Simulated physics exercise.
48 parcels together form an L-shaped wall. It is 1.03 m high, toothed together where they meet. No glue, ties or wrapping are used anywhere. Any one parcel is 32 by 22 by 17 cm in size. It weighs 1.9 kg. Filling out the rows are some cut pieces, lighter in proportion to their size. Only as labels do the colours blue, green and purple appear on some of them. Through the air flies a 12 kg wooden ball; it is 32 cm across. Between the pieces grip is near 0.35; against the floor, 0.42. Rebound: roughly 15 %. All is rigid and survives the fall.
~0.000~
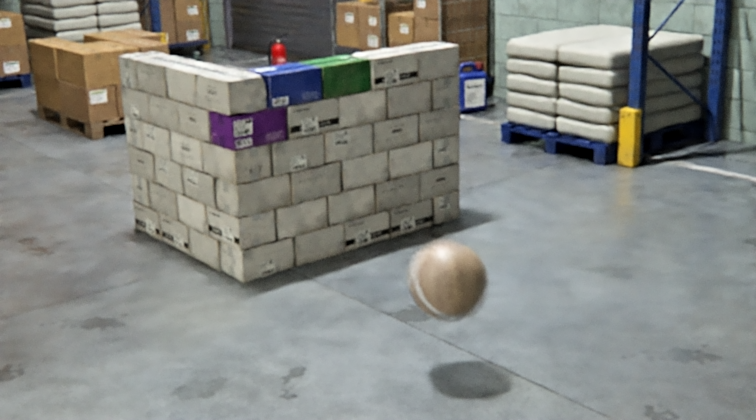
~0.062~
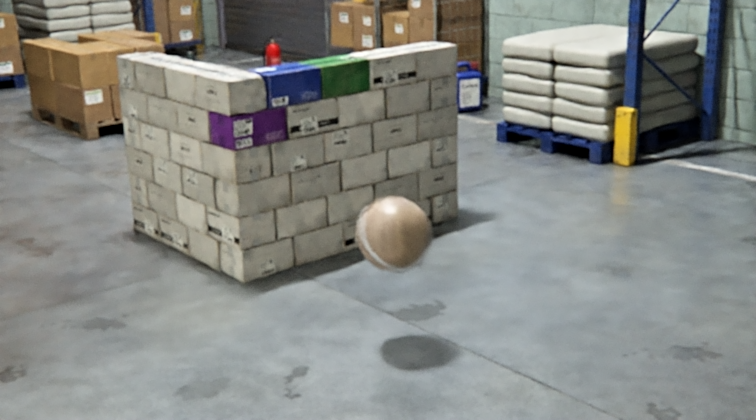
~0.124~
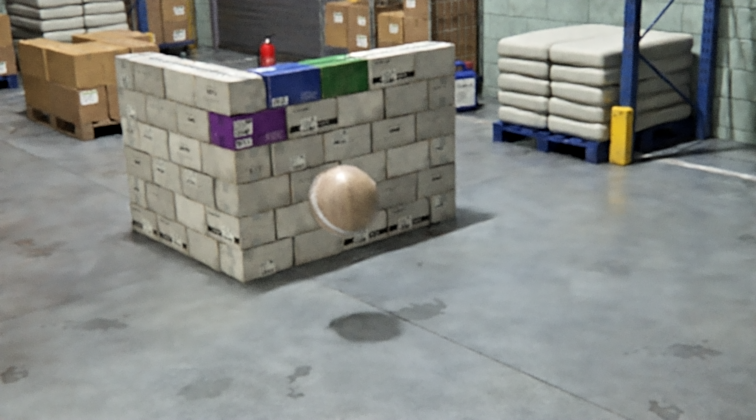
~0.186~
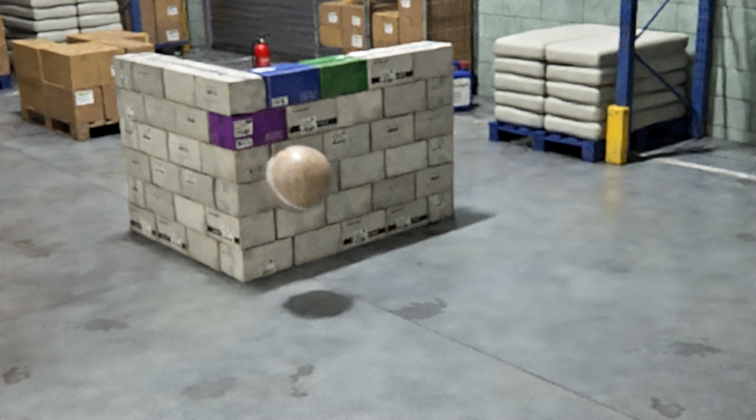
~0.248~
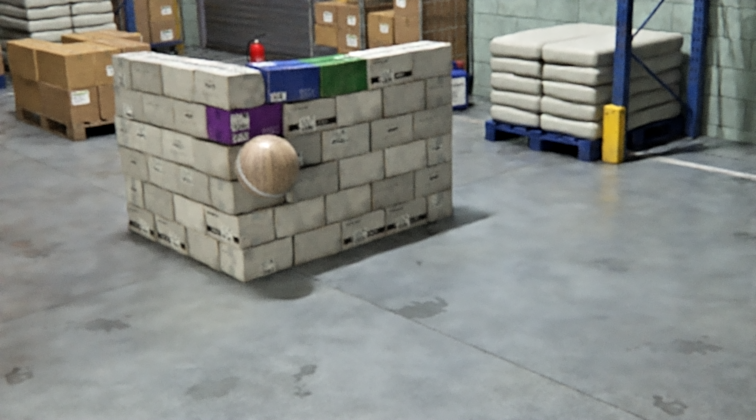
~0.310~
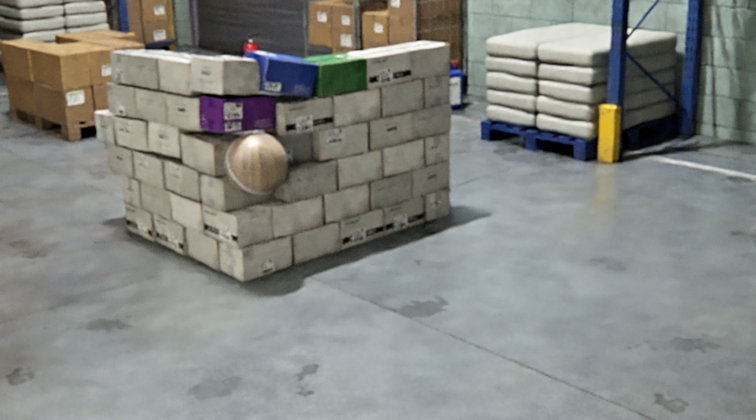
To begin with, a wooden ball flies leftward above a warehouse floor toward an L-shaped wall of pale parcels, a few coloured purple, blue and green. It strikes the wall near the corner, below the purple parcel, and the parcels around it shift apart, with the blue one tilting.
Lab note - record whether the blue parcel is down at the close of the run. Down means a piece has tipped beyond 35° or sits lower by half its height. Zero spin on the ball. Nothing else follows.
Result: Not down.
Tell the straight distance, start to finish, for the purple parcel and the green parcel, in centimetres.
Well, the purple finishes about 120 cm from where it began, while the green finishes about 0 cm from its start.
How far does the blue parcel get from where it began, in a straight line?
Net straight-line distance: Approx. 10 cm.
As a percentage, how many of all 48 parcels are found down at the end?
Estimate: About 15% of them.
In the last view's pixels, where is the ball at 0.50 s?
It sits close to pixel (231, 177).
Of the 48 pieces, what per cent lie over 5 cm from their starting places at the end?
Shifted: 40 per cent.
After 0.37 s, ball still moving; none of the 48 parcels down, 25 disturbed; blue parcel leaning 21°; purple parcel leaning 11°.
After 0.50 s, ball still moving; 2 of the 48 parcels down; blue parcel shifted 9 cm; purple parcel leaning 9°.
After 0.80 s, ball still moving; 5 of the 48 parcels down; blue parcel shifted 11 cm; purple parcel leaning 19°.
After 1.50 s, ball still moving; 7 of the 48 parcels down; blue parcel shifted 11 cm; purple parcel on its side.
At rest (2.6 s), ball rolling away; 7 of the 48 parcels down; blue parcel shifted 11 cm; purple parcel on its side; green parcel shifted 22 mm. As the last picture would show them, middles, blue parcel near (266, 83), purple parcel near (98, 229).
